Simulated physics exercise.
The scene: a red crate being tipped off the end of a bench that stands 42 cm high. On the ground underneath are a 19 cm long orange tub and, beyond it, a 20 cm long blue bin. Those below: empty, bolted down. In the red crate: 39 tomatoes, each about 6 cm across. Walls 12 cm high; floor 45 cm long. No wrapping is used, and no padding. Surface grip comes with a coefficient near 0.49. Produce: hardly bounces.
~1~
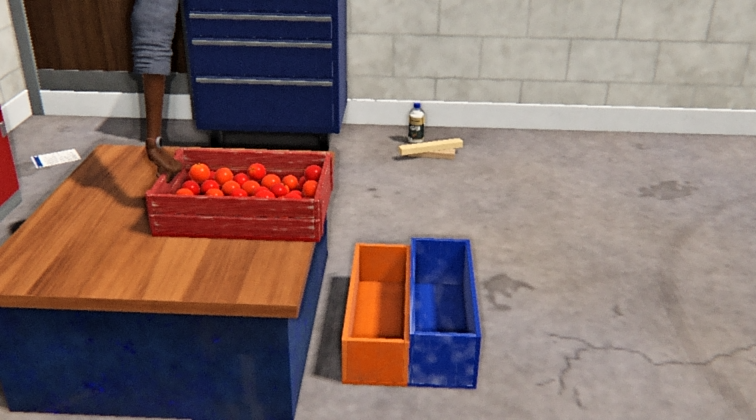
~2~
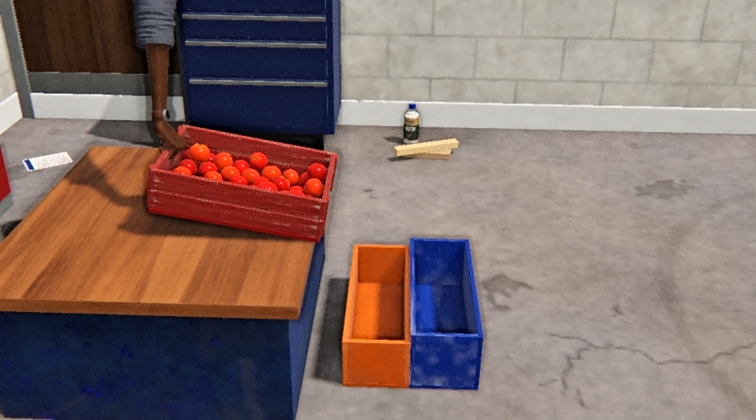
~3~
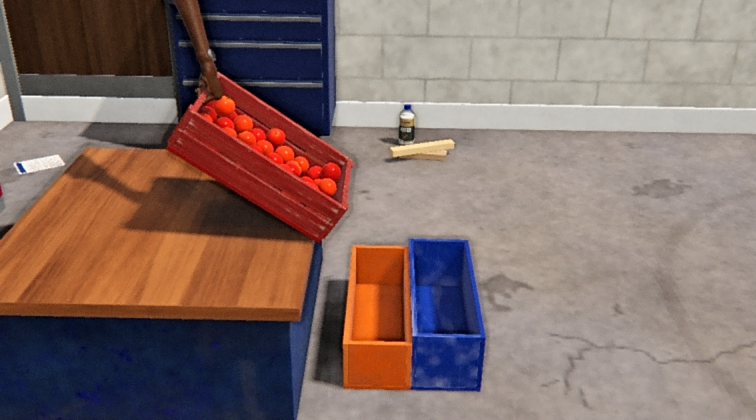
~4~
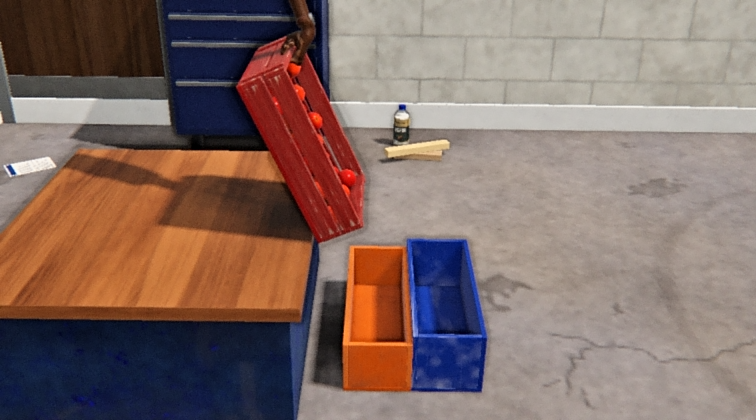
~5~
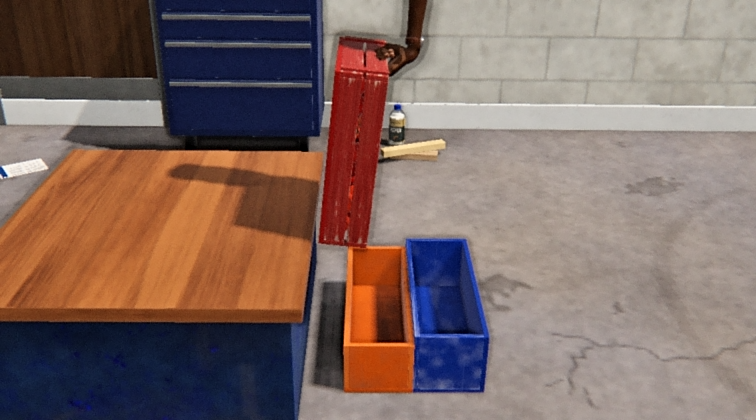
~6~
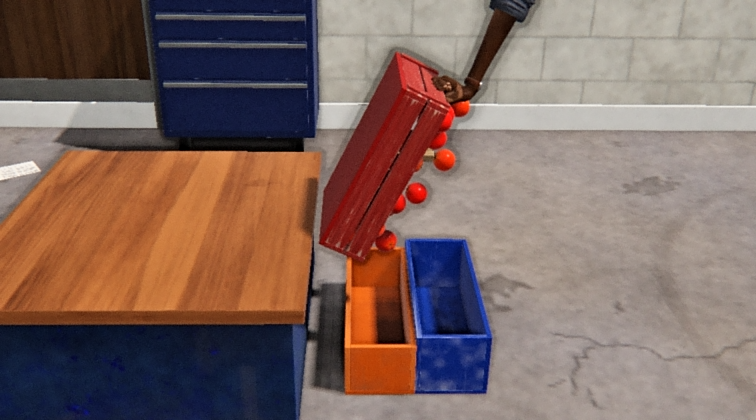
An arm tilted a red crate of tomatoes over the edge of a wooden-topped bench, tipping it past upright until several tomatoes came out above an orange tub and a blue bin on the ground.
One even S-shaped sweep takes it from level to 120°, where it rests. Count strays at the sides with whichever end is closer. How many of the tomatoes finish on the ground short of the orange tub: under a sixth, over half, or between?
When it all settles, not even a sixth of them lie on the ground short of the orange tub.
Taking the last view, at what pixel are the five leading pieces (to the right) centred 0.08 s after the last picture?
The five leading pieces sit around (502, 157).
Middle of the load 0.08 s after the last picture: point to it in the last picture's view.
It's centred at about (444, 221).
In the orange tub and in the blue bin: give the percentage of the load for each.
The shares come out near 20 and 30 in a hundred.
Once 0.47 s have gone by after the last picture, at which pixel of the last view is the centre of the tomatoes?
(520, 317).
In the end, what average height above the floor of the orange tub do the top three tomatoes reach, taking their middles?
Height: About 7 cm.
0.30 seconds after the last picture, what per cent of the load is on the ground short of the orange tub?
0 %.
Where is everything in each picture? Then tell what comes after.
In the first frame (each is followed by its nearest rim corner in this view), red crate, (314, 200); blue bin, (476, 335); 0° from level; none out.
In the second frame, red crate, (322, 200); 10° from level.
In the third frame, red crate, (342, 206); 35° from level.
In the fourth frame, red crate, (360, 222); 66° from level.
In the fifth frame, red crate, (367, 243); 96° from level.
In the sixth frame, red crate, (365, 257); blue bin, (487, 336); 116° from level; 6 out, the lowest tomato at (386, 241).
Then, 0.08 s after the last picture, tilt 120°; 5 still in the red crate and 34 in the air.
Then, 0.17 s after the last picture, tilt 120°; 1 in the orange tub, 8 in the blue bin and 30 in the air.
Then, 0.30 s after the last picture, tilt 120°; 3 in the orange tub, 11 in the blue bin, 18 on the ground beyond the blue bin and 7 in the air.
When it is over (0.47 s after the last picture), 7 in the orange tub, 11 in the blue bin, 1 on the ground short of the orange tub and 20 on the ground beyond the blue bin. Asked share, 1 of 39, 3 per cent.
